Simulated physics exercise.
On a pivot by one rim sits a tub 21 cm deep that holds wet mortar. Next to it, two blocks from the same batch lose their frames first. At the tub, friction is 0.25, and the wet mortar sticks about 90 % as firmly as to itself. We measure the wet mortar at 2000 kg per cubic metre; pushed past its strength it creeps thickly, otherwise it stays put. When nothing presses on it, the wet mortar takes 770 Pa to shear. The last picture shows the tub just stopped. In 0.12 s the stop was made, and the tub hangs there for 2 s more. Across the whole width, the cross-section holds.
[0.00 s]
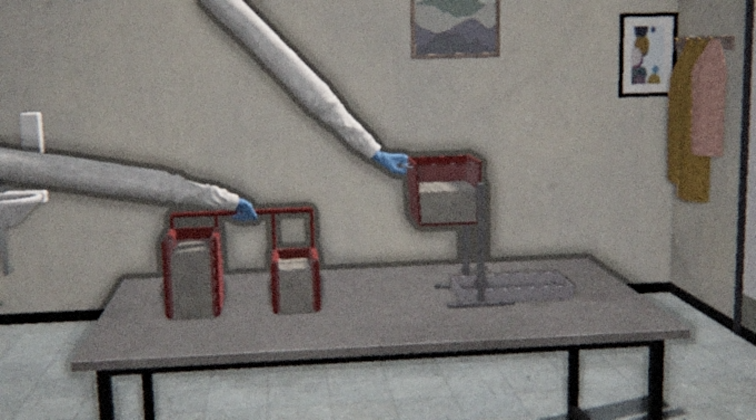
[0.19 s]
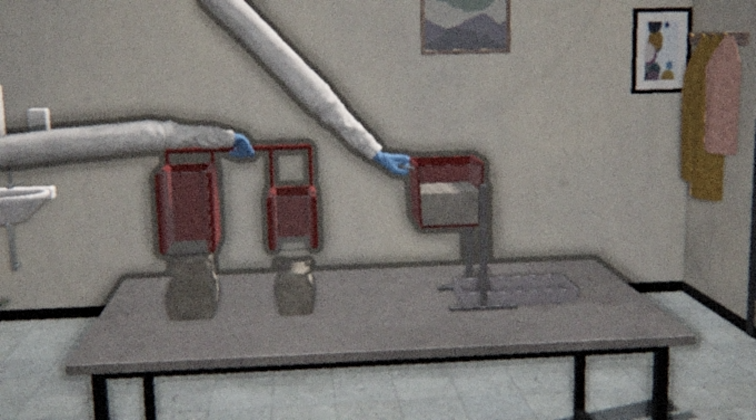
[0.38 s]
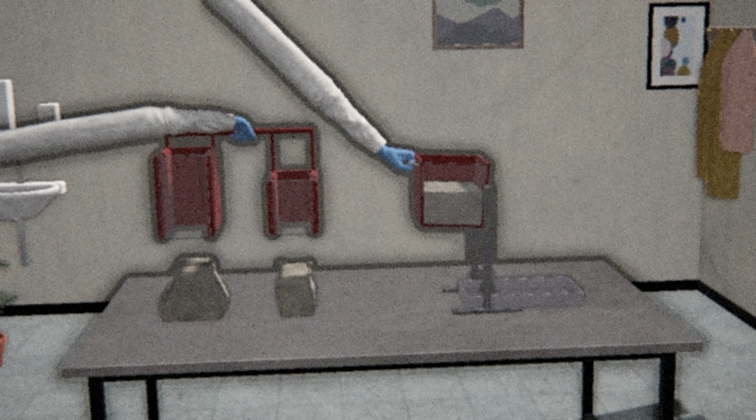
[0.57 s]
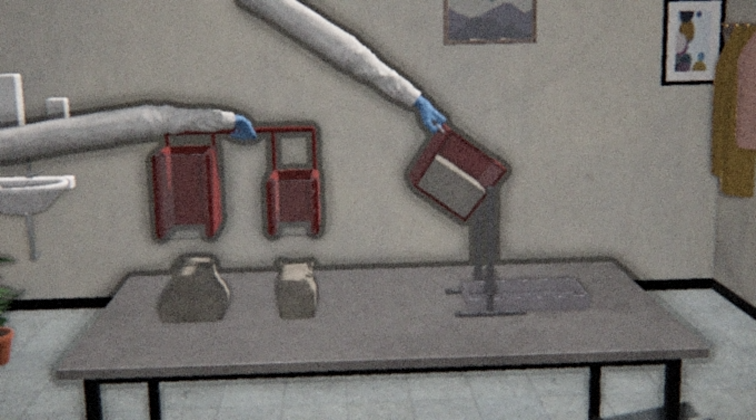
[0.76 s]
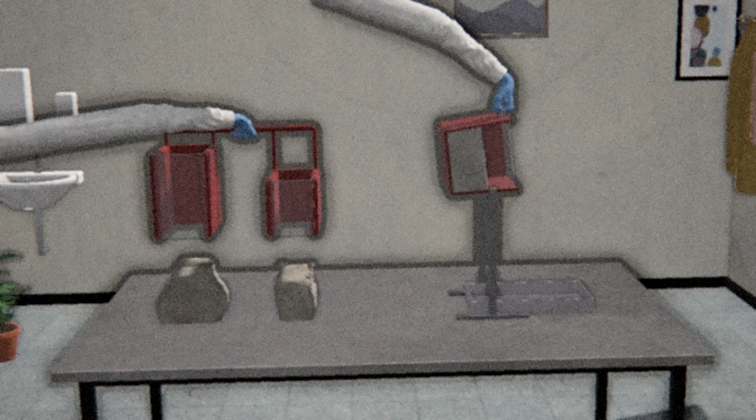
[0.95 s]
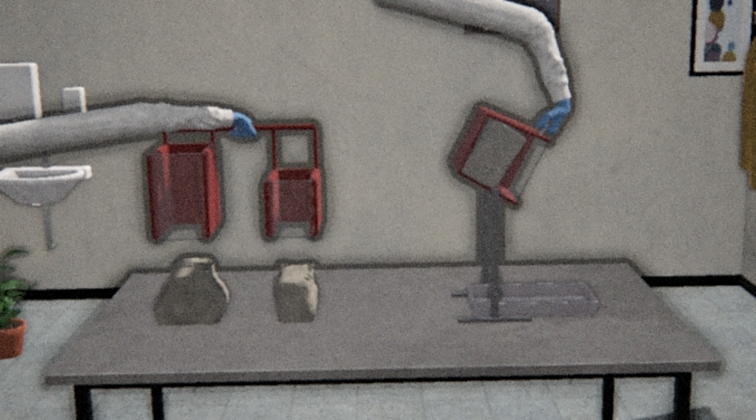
The video shows gloved arms at a grey table, one lifting a red frame off two grey blocks, the left one slumping, before the other steadily tilts a red tub of grey material clockwise past upright on its stand.
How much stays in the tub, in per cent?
Roughly 9 per cent stays in the tub.
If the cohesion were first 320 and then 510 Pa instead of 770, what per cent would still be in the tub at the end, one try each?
Going in order, it's 0 % and then 5 %.
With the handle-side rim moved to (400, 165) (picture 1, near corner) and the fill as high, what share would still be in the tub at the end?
In that case close to 7 %.
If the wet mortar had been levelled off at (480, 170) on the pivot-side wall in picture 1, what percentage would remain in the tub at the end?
Then about 7 %.
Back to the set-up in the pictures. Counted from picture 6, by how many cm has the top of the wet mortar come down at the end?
13 cm or so.
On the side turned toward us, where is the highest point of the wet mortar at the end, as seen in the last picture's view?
Peak location: Approx. (465, 166).
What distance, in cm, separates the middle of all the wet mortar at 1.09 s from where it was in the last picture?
Roughly 9 centimetres.
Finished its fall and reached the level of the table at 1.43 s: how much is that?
By then close to 60 % is down.
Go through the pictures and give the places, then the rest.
In the first picture, handle-side rim at (418, 165), tilt 0 degrees; crest of the wet mortar at (433, 191); block heights 23 cm, 15 cm (left to right).
In the second picture, handle-side rim at (419, 166), tilt 0 degrees; crest of the wet mortar at (435, 193); block heights 21 cm, 15 cm (left to right).
In the third picture, handle-side rim at (424, 163), tilt 3 degrees; crest of the wet mortar at (428, 191); block heights 17 cm, 15 cm (left to right).
In the fourth picture, handle-side rim at (452, 132), tilt 37 degrees; crest of the wet mortar at (438, 159); block heights 17 cm, 15 cm (left to right).
In the fifth picture, handle-side rim at (511, 122), tilt 84 degrees; crest of the wet mortar at (477, 129); block heights 17 cm, 15 cm (left to right).
In the sixth picture, handle-side rim at (549, 143), tilt 117 degrees; crest of the wet mortar at (501, 123); block heights 17 cm, 15 cm (left to right).
After 1.09 s, the tub is at 117 degrees and holds 84 %.
After 1.26 s, the tub is at 117 degrees and holds 32 %.
After 1.43 s, the tub is at 117 degrees and holds 9 %.
After 1.60 s, the tub is at 117 degrees and holds 9 %.
After 2.95 s, the tub is at 117 degrees and holds 9 %.
